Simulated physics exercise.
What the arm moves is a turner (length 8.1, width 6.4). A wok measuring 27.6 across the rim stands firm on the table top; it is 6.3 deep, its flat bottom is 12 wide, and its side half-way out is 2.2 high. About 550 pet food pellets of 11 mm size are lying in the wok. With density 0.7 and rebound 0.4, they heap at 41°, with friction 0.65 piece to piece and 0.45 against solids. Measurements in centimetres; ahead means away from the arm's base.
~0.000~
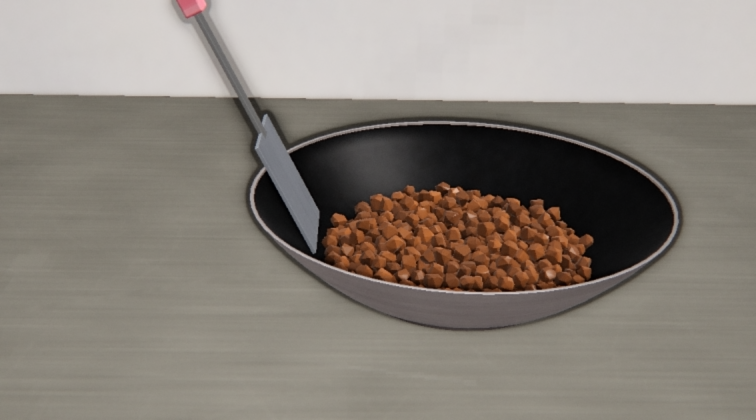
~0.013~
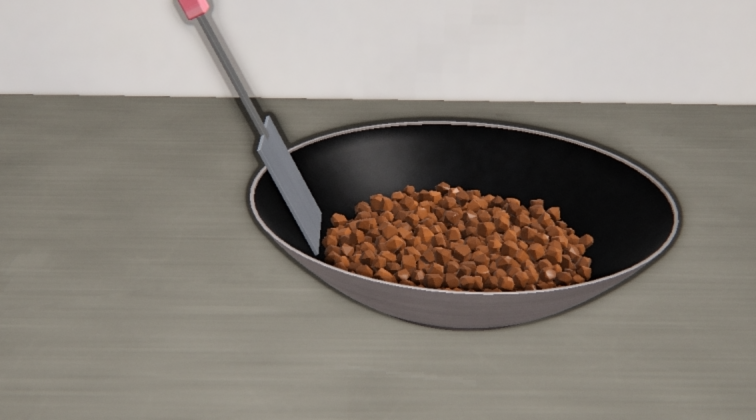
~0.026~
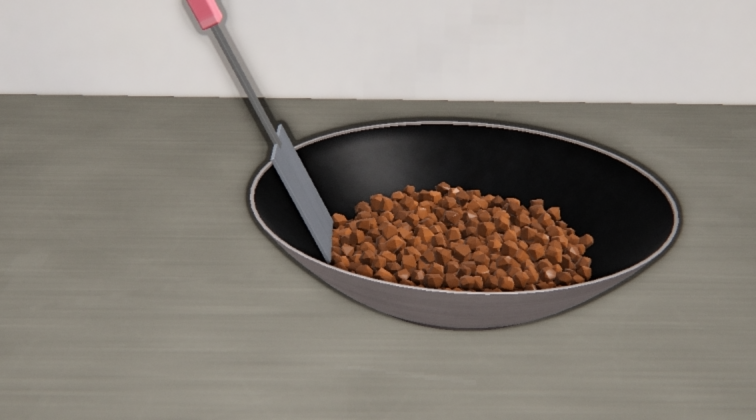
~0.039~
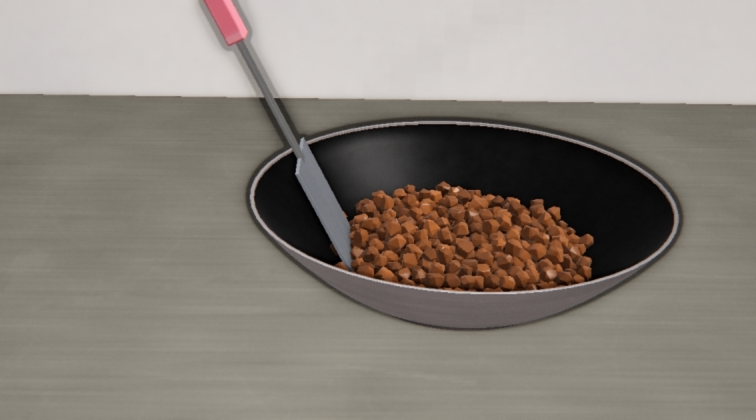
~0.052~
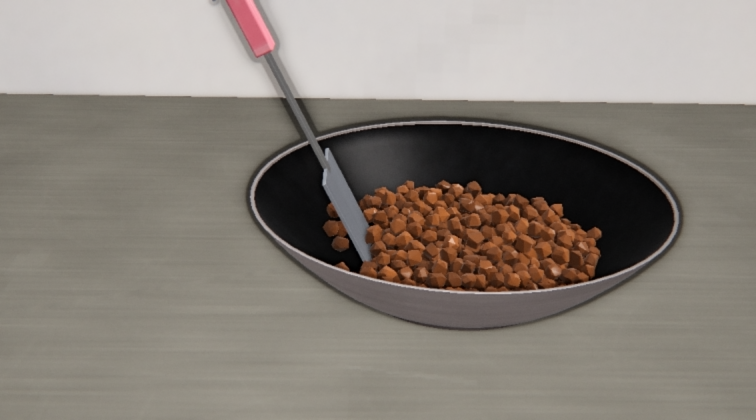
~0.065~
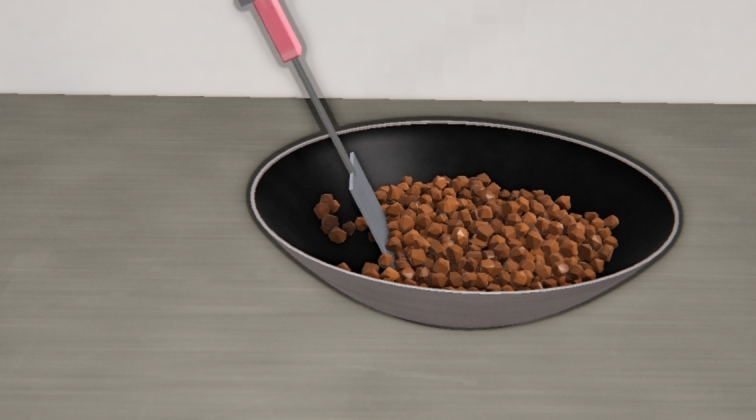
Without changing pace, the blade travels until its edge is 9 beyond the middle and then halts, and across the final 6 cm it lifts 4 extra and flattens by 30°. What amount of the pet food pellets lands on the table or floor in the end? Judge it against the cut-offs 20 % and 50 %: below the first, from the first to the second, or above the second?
From 20 to 50 %.
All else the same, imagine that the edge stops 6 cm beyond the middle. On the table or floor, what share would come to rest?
20 %, roughly.
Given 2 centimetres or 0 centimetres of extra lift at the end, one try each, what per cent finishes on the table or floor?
45 and 35 per cent.
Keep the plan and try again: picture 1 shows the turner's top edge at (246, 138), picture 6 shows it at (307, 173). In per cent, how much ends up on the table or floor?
Roughly 25 percent ends up there.
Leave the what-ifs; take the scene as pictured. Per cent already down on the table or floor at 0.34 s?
Some 10 per cent of the load.
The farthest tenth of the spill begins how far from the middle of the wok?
It comes to about 55 cm.
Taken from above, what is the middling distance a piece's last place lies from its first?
The figure is about 7 cm.
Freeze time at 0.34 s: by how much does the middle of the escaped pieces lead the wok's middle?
I reckon roughly 24 centimetres.
After 0.10 s, sloping 64°, highest piece 12 above the table; 545 in the wok, 1 on the blade or in flight.
After 0.13 s, sloping 57°, highest piece 19 above the table; 542 in the wok, 4 on the blade or in flight.
After 0.34 s, sloping 34°, highest piece 38 above the table; 320 in the wok, 63 on the table or floor, 163 on the blade or in flight.
After 1.39 s, sloping 34°, highest piece 7 above the table; 320 in the wok, 226 on the table or floor.
In the end, 320 in the wok, 226 on the table or floor. That is 41 % on the table or floor.
